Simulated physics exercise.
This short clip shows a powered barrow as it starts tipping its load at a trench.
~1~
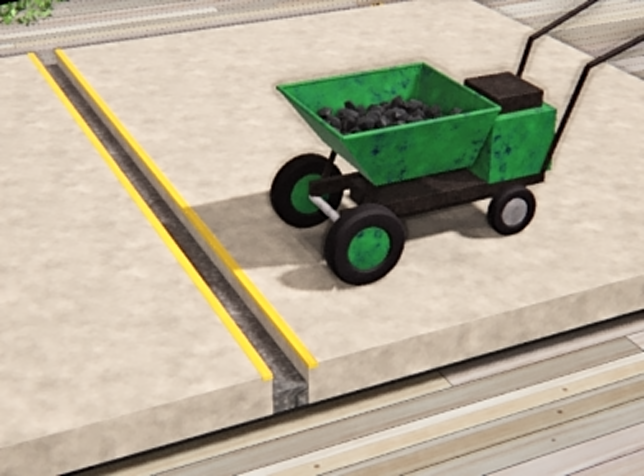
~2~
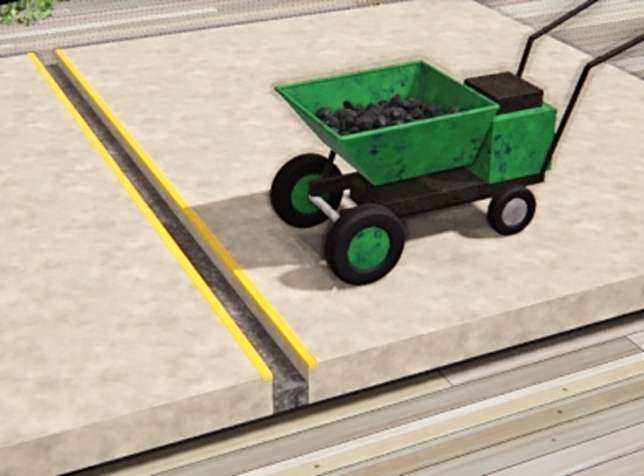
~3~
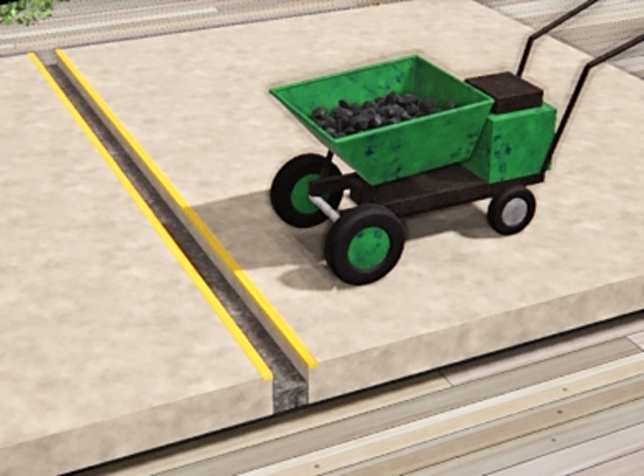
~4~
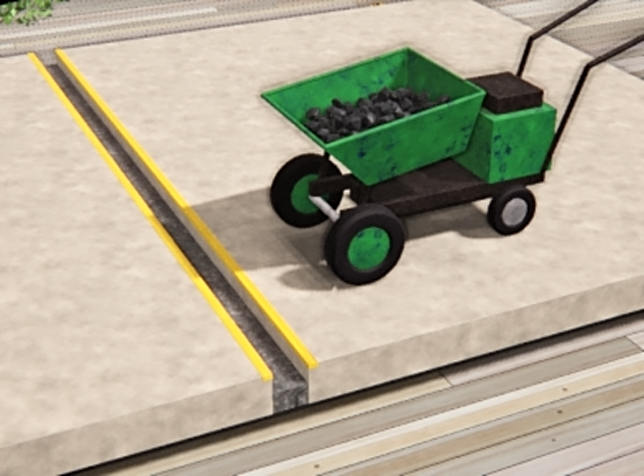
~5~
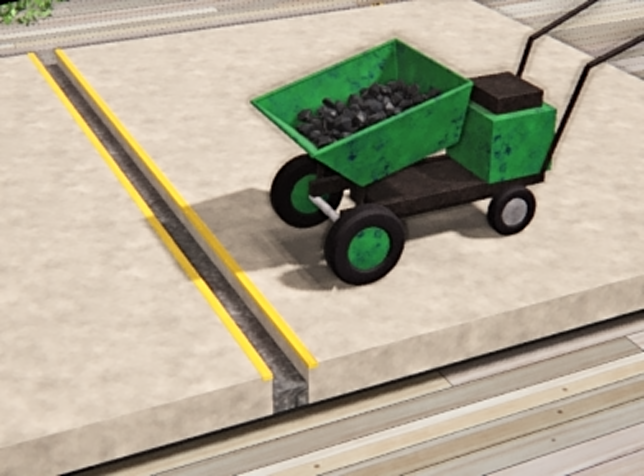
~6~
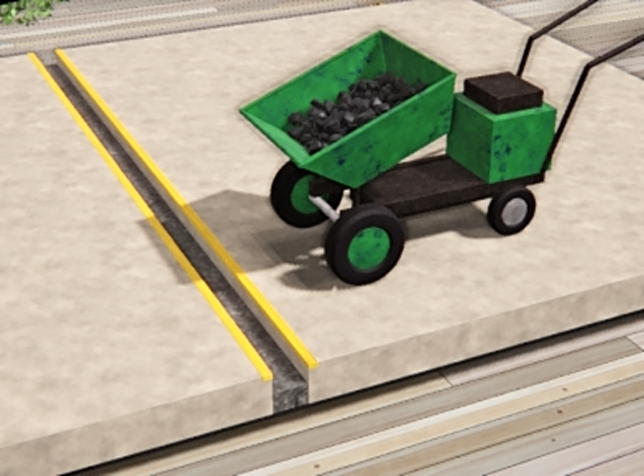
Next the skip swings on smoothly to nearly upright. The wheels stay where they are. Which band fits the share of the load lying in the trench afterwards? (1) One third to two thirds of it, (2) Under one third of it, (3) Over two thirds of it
One third to two thirds of it.
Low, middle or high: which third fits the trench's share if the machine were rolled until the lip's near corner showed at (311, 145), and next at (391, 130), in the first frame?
First: Under a third; second: One to two thirds.
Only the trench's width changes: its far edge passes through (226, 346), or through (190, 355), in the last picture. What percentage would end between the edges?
The first try lands around 70 %, the second around 90 %.
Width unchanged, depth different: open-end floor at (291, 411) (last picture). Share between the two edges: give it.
Estimated share: Approx. 50 %.
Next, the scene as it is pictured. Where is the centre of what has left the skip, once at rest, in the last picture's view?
About (199, 282).
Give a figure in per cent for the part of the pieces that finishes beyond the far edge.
It works out to close to 50 per cent.
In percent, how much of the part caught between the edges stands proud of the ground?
Estimate: Around 35 %.
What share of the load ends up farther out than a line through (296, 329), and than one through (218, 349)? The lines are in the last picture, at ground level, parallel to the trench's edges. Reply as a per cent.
100 % and 30 %, in that order.
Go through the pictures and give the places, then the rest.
In the first frame, lip of the skip (342, 139), level; top of the load (384, 125), lumps of coal; first edge of the trench (287, 331); far edge (243, 342), the trench under half as wide as the skip, and about half as deep as wide.
In the second frame, lip of the skip (340, 140), tipped barely; top of the load (388, 125).
In the third frame, lip of the skip (334, 143), tipped barely; top of the load (396, 124).
In the fourth frame, lip of the skip (325, 148), tipped a little; top of the load (396, 116).
In the fifth frame, lip of the skip (314, 155), tipped a little; top of the load (405, 105).
In the sixth frame, lip of the skip (301, 165), tipped clearly; top of the load (399, 107); first edge of the trench (287, 331); far edge (243, 342).
Just after the last frame, skip tipped steeply; every one in the skip.
A moment on, skip tipped right over; almost all in the skip; just a few in or heaped over the trench; just a few beyond it; just a few falling.
Further on, skip tipped right over; roughly a quarter in the skip; roughly a third in or heaped over the trench; roughly half beyond it.
When it is over, skip tipped right over; roughly half in or heaped over the trench; roughly half beyond it.
